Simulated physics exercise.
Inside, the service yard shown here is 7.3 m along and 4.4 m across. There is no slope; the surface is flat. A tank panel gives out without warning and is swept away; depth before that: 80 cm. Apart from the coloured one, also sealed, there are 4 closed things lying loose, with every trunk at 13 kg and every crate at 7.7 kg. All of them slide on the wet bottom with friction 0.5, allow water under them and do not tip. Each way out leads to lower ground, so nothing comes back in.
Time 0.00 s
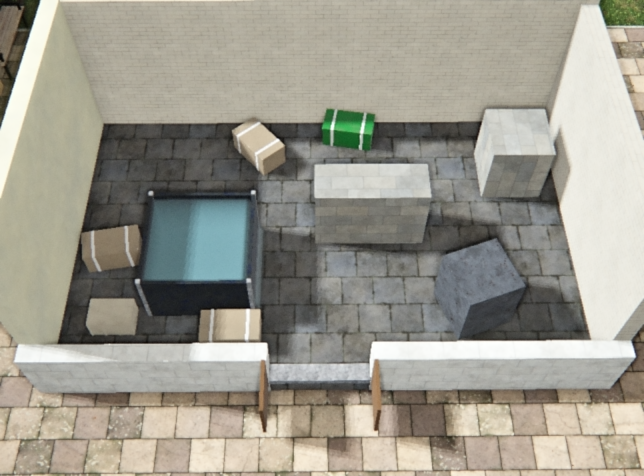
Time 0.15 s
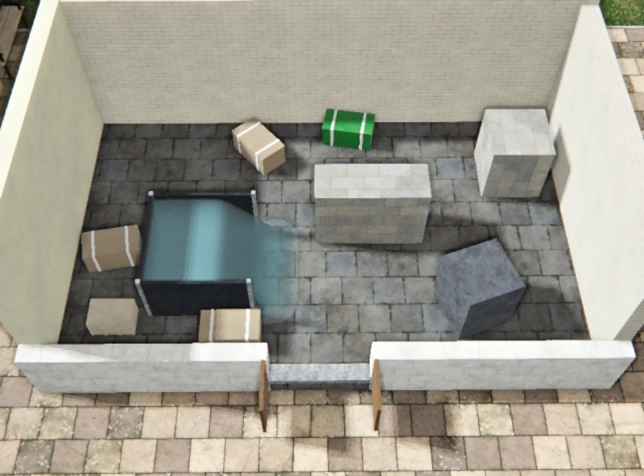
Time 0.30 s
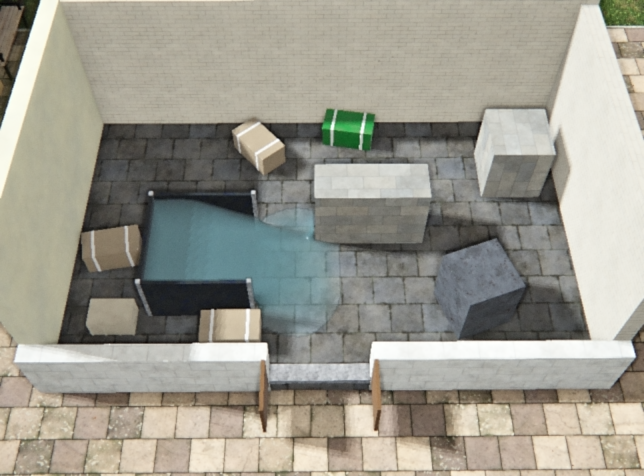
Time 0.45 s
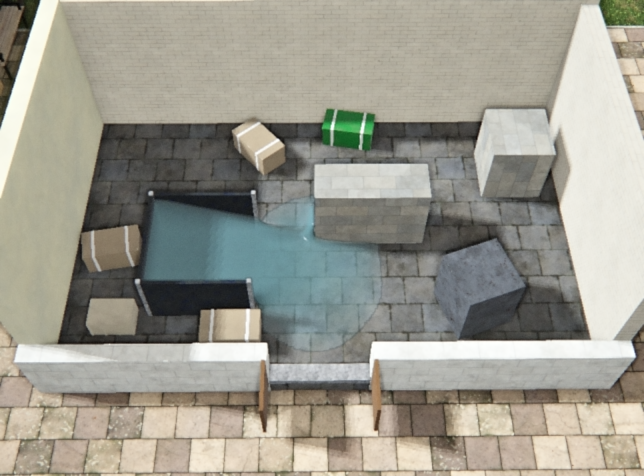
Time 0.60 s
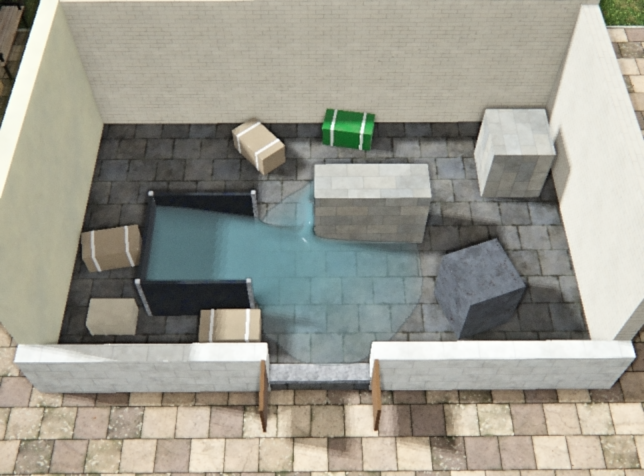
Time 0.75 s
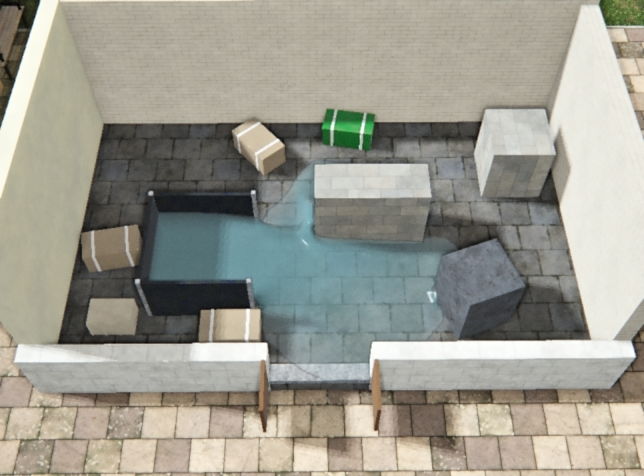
In a walled, paved yard, a dark-sided tank holds blue-green water among scattered boxes and large blocks. Its right side opens and water spreads rightward across the floor, meeting the central block, then reaching the front gateway and the dark tilted block. The boxes and green trunk stay still.
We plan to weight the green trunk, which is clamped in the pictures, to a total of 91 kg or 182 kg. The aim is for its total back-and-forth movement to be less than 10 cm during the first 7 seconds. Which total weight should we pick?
91 kg is enough.
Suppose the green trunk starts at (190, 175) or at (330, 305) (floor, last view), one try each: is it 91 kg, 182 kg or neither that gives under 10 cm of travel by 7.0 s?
In that order: The lighter suffices; just the heavier works.
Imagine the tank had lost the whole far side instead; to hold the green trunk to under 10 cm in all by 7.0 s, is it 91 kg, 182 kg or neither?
Just the heavier one.
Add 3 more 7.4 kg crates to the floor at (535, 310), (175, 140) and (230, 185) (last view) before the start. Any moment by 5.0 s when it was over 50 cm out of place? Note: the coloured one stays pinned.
Each in turn: Further than that, further than that, not that far.
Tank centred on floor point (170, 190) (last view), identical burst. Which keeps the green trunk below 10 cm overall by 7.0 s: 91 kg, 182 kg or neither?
For that case: Heavier one only.
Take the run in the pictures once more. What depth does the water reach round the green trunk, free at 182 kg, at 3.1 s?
Close to 4 cm deep.
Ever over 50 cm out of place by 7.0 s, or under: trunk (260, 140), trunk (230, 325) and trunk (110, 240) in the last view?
Shift vs threshold, in turn: Goes outside / stays inside / stays inside.
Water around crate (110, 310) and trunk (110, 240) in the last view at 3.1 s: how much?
I'd estimate 0 cm for the first and 0 cm for the second.
After 1.4 s the green trunk would be 0 cm from its start with 91 kg and 0 cm from its start with 182 kg; 5 cm of water round it then.
After 3.1 s the green trunk would be 0 cm from its start with 91 kg and 0 cm from its start with 182 kg; 4 cm of water round it then.
After 4.9 s the green trunk would be 0 cm from its start with 91 kg and 0 cm from its start with 182 kg; 8 cm of water round it then.
After 7.0 s the green trunk would be 0 cm from its start with 91 kg and 0 cm from its start with 182 kg; 8 cm of water round it then.
